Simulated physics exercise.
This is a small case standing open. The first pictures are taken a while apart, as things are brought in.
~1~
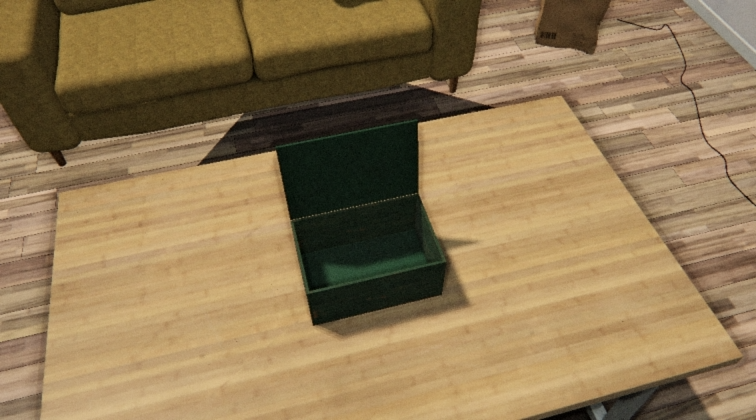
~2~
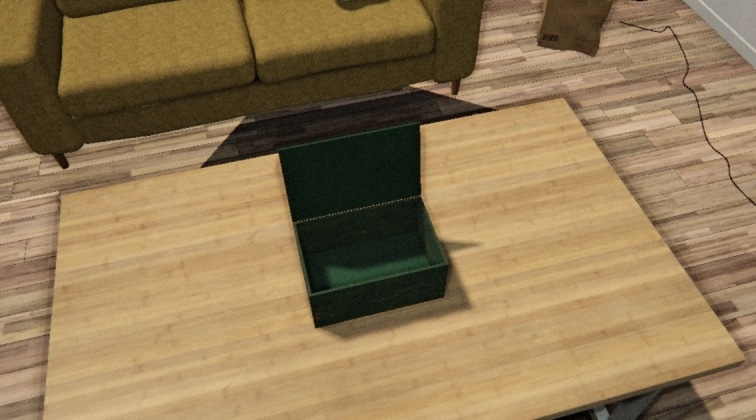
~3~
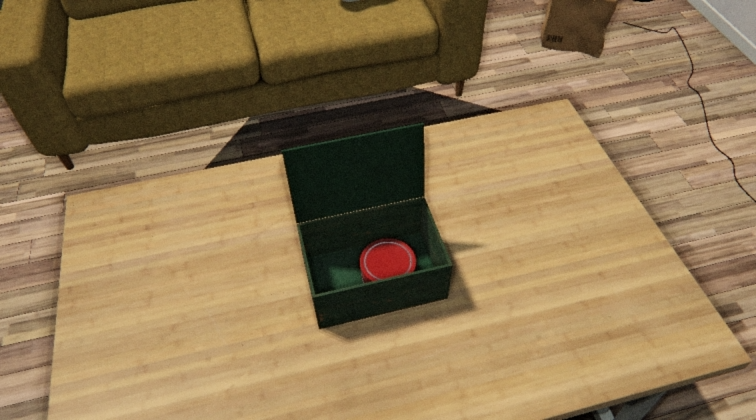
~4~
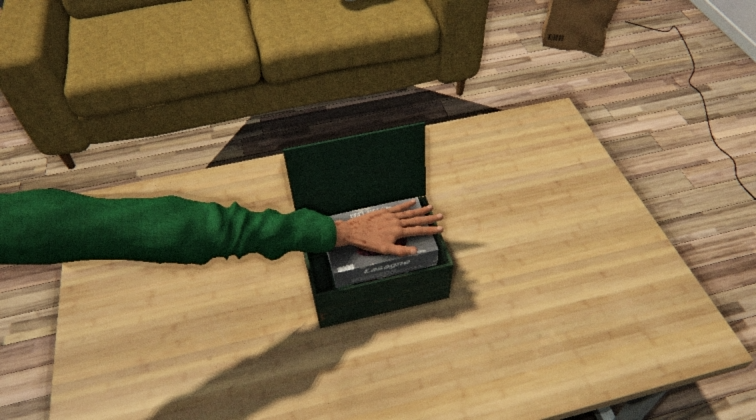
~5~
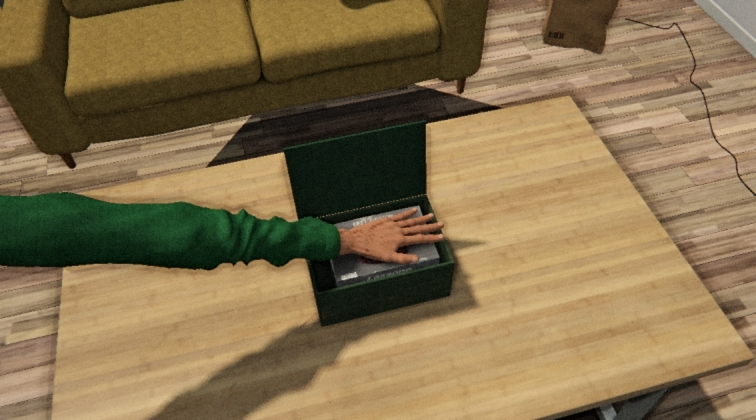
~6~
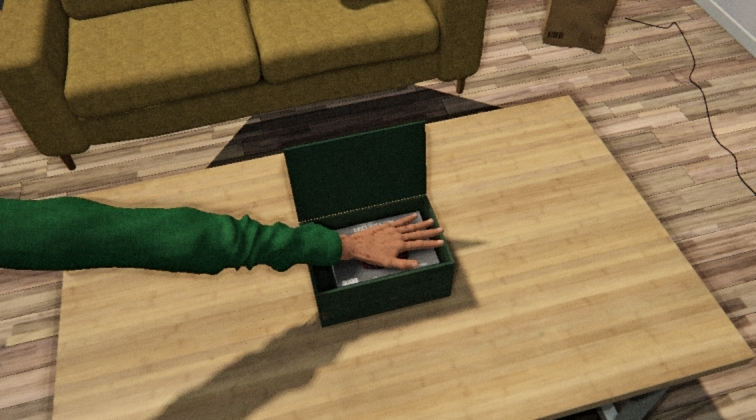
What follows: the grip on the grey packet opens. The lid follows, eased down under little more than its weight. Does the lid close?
Outcome: The lid sits on the rim.
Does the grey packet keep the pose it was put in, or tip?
It keeps its pose.
Then, 1.10 s later than the last frame, lid starting down.
Then, 1.60 s later than the last frame, lid 60° above the rim.
Then, 2.00 s later than the last frame, lid 32° above the rim.
Then, 2.30 s later than the last frame, lid 8° above the rim.
When it is over, lid shut; both as before. End places, in pixels of the last picture, grey packet near (381, 255).
